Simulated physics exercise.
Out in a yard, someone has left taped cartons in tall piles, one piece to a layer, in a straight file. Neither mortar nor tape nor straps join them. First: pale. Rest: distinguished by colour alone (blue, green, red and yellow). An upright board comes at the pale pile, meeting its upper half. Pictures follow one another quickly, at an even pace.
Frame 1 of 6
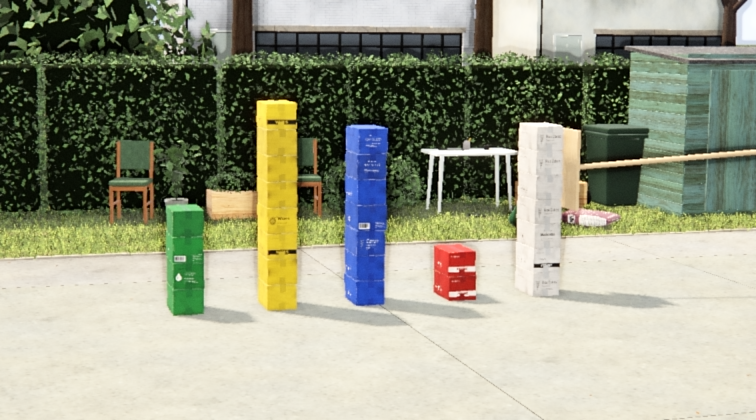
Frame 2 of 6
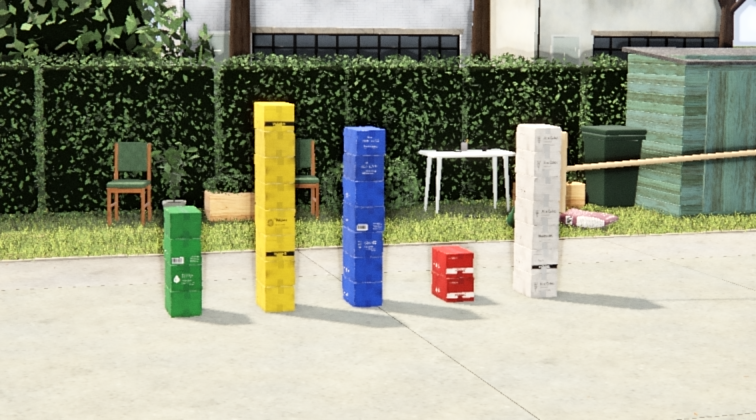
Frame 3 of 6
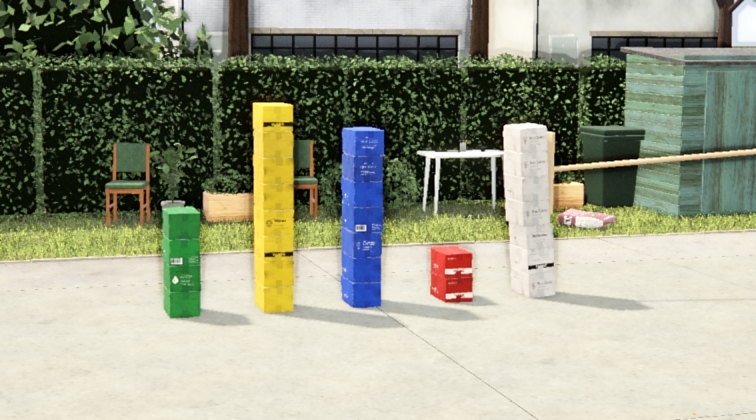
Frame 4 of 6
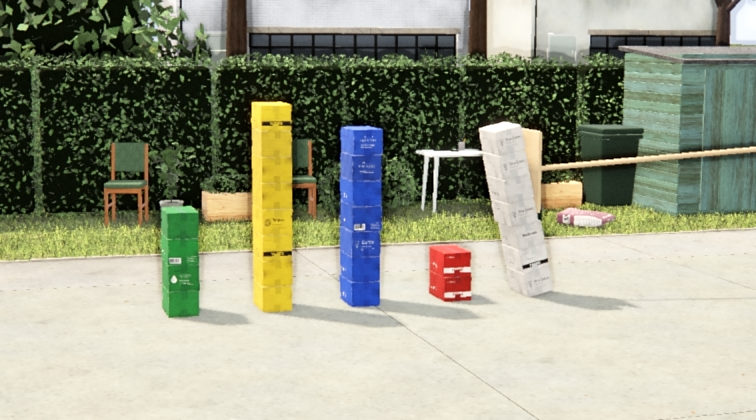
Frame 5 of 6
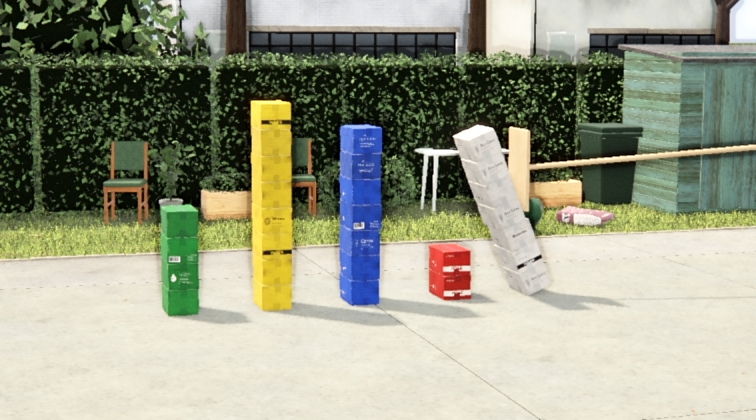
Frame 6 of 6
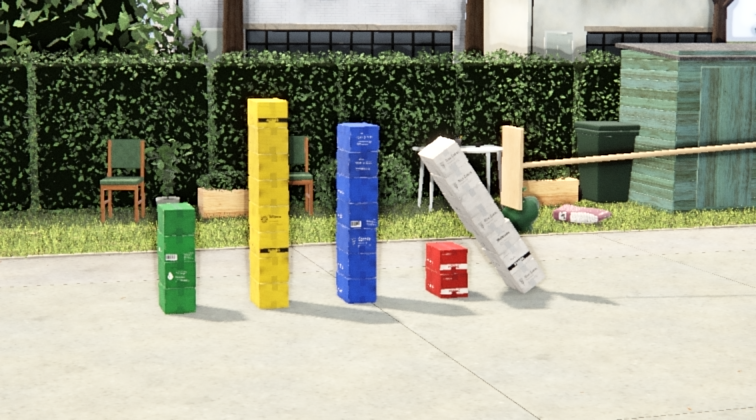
At first, five stacks of boxes, green, yellow, blue, red and white, stand upright in a row on pale paving before a hedge. An upright board then presses against the upper half of the white stack from the right, and the stack leans left, slightly and then steeply, while the others stay standing.
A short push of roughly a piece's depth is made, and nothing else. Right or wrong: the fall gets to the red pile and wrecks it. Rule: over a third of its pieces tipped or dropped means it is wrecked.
Wrong.
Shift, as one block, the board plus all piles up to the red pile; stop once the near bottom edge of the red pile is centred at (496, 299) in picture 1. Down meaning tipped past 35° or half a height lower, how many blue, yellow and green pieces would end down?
The numbers come out as blue 0, then yellow 0, then green 0.
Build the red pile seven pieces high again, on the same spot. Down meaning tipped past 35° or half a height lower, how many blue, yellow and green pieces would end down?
By colour, that gives blue at 7, yellow at 8 and green at 4.
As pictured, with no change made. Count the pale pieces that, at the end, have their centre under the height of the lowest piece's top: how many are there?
The answer is 3.
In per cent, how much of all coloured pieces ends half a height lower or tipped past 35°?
It comes to about 90 per cent.
Soon, 7 of the pale pile down; none of the 2 red cartons down (0 of 21 in all colours); top red carton displaced a little; top blue carton tipped barely.
A while on, 7 of the pale pile down; none of the 2 red cartons down (0 of 21 in all colours); top red carton displaced a little; top blue carton tipped clearly, half its height lower.
Towards the end, 7 of the pale pile down; none of the 2 red cartons down (15 of 21 in all colours); top red carton displaced a little; top yellow carton tipped steeply, some two heights lower.
Then, 7 of the pale pile down; none of the 2 red cartons down (19 of 21 in all colours); top red carton displaced a little; top yellow carton on its side.
Finally, 7 of the pale pile down; none of the 2 red cartons down (19 of 21 in all colours); top red carton displaced a little; top yellow carton on its side. Seen by the last camera, middles, top red carton near (442, 258).
